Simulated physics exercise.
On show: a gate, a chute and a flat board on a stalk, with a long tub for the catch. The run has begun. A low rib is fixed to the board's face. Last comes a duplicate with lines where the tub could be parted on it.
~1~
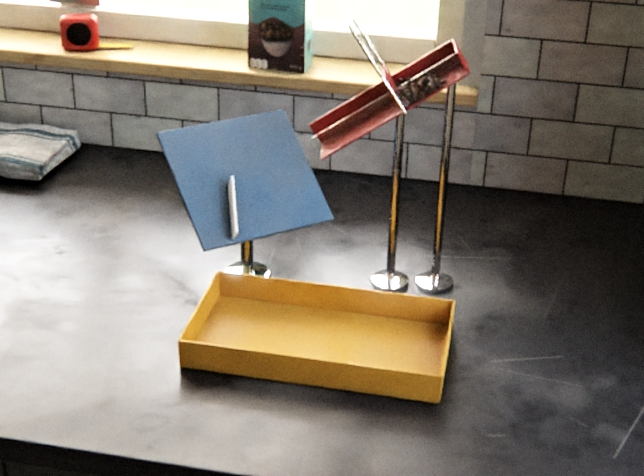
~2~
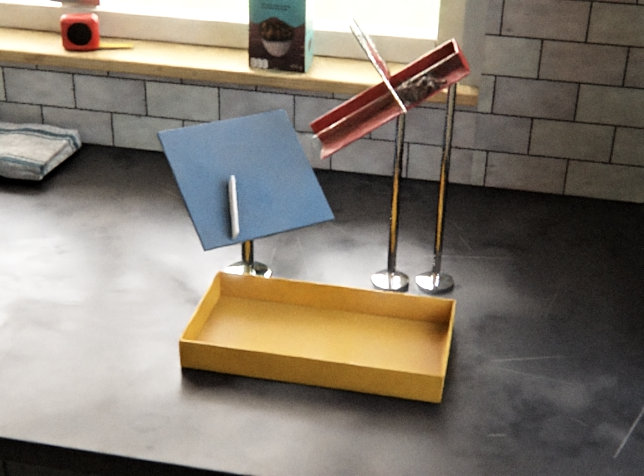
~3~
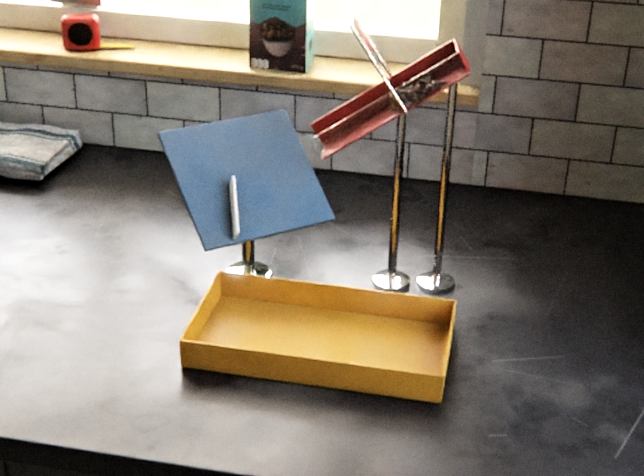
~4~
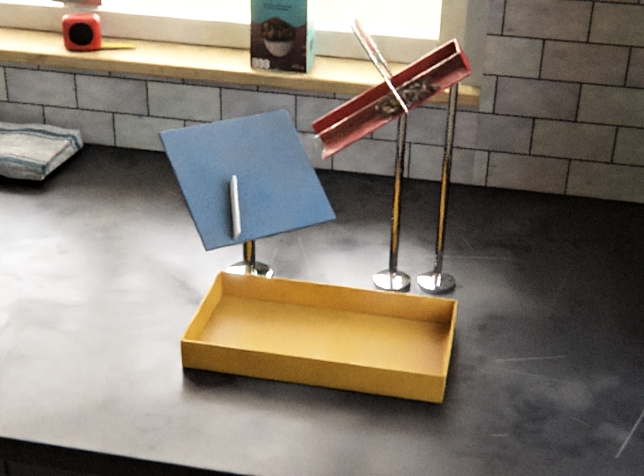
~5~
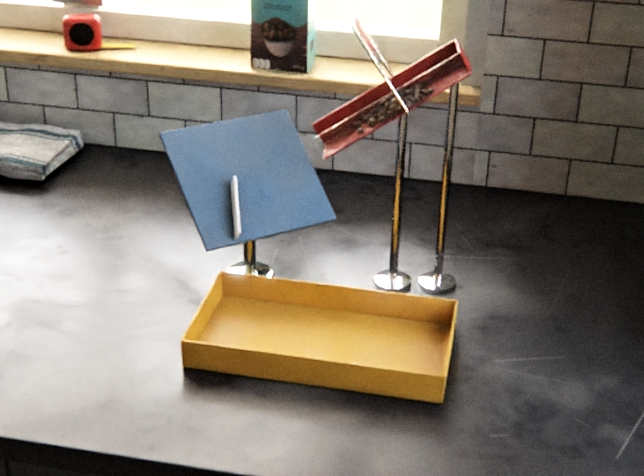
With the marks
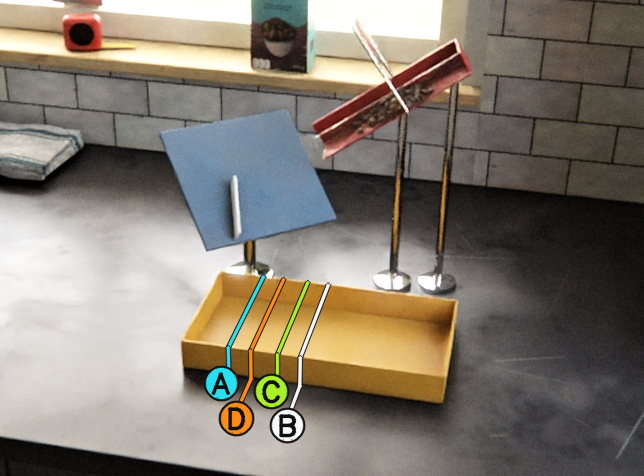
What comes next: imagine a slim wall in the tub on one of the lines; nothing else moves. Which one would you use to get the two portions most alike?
Best: D.
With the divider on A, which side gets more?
More lands on the right.
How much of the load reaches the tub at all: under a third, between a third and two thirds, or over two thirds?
About that: Over two thirds.
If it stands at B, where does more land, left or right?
Left.
On the marked copy, line A crosses the front rim at (228, 346); line B crosses the front rim at (300, 356); line C crosses the front rim at (277, 353); line D crosses the front rim at (251, 349).
With A, of what is caught, a small part on the left of the divider, most on the right.
With B, of what is caught, all on the left of the divider, none on the right.
With C, of what is caught, most on the left of the divider, a small part on the right.
With D, of what is caught, about half on the left of the divider, about half on the right.
